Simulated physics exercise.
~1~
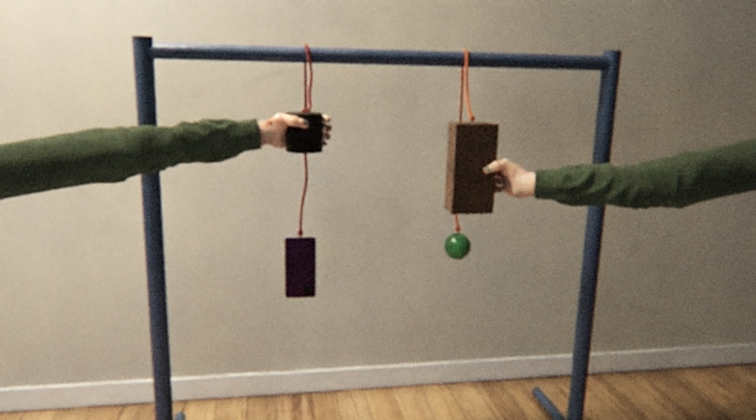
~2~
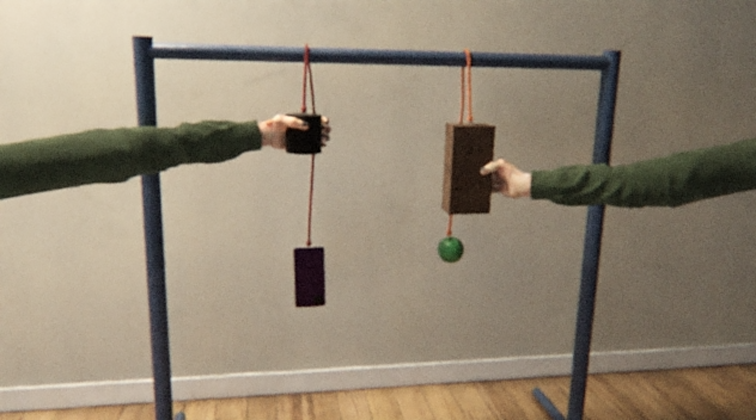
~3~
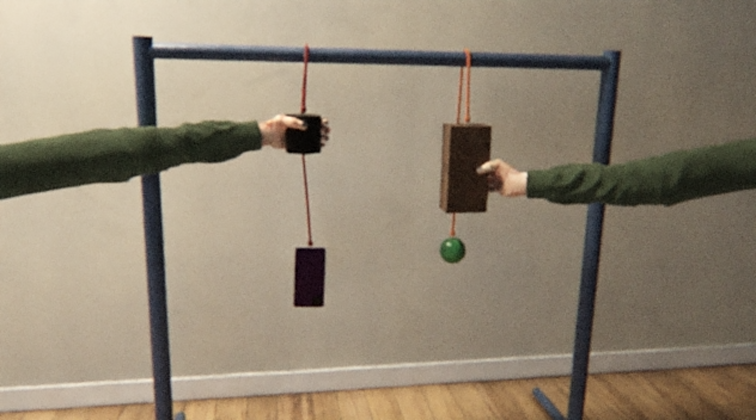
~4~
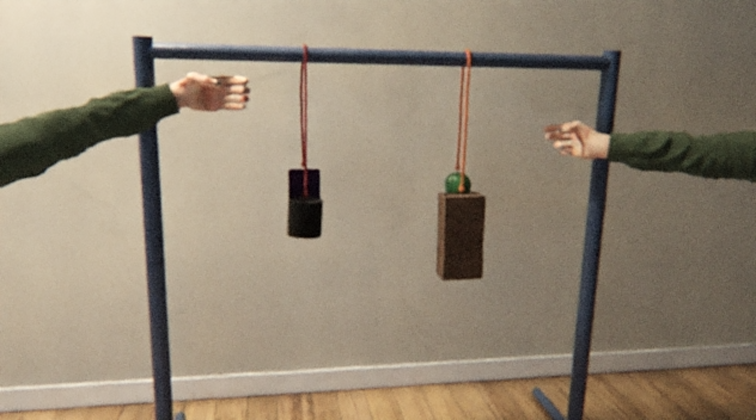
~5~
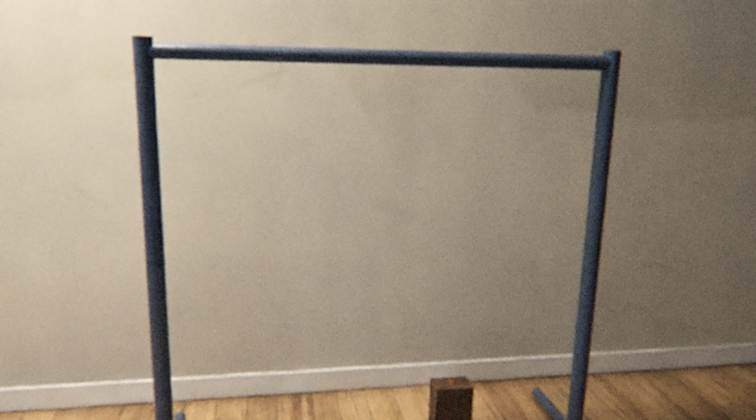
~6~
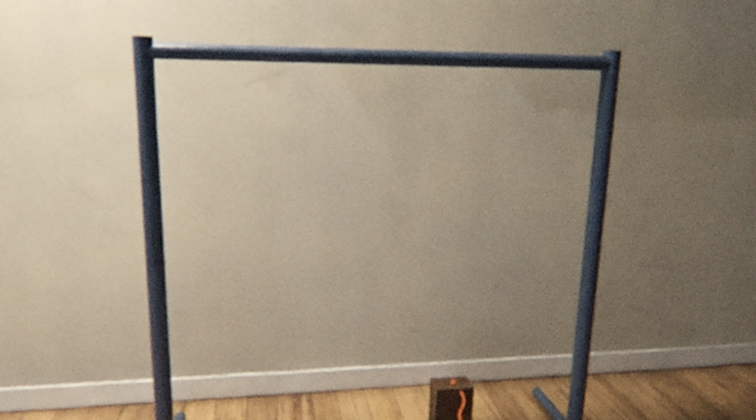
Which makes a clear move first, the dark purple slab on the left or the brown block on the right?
The dark purple slab moves first, shifting a little right and down while both hands are still holding on. The brown block drops only once the hand lets go.
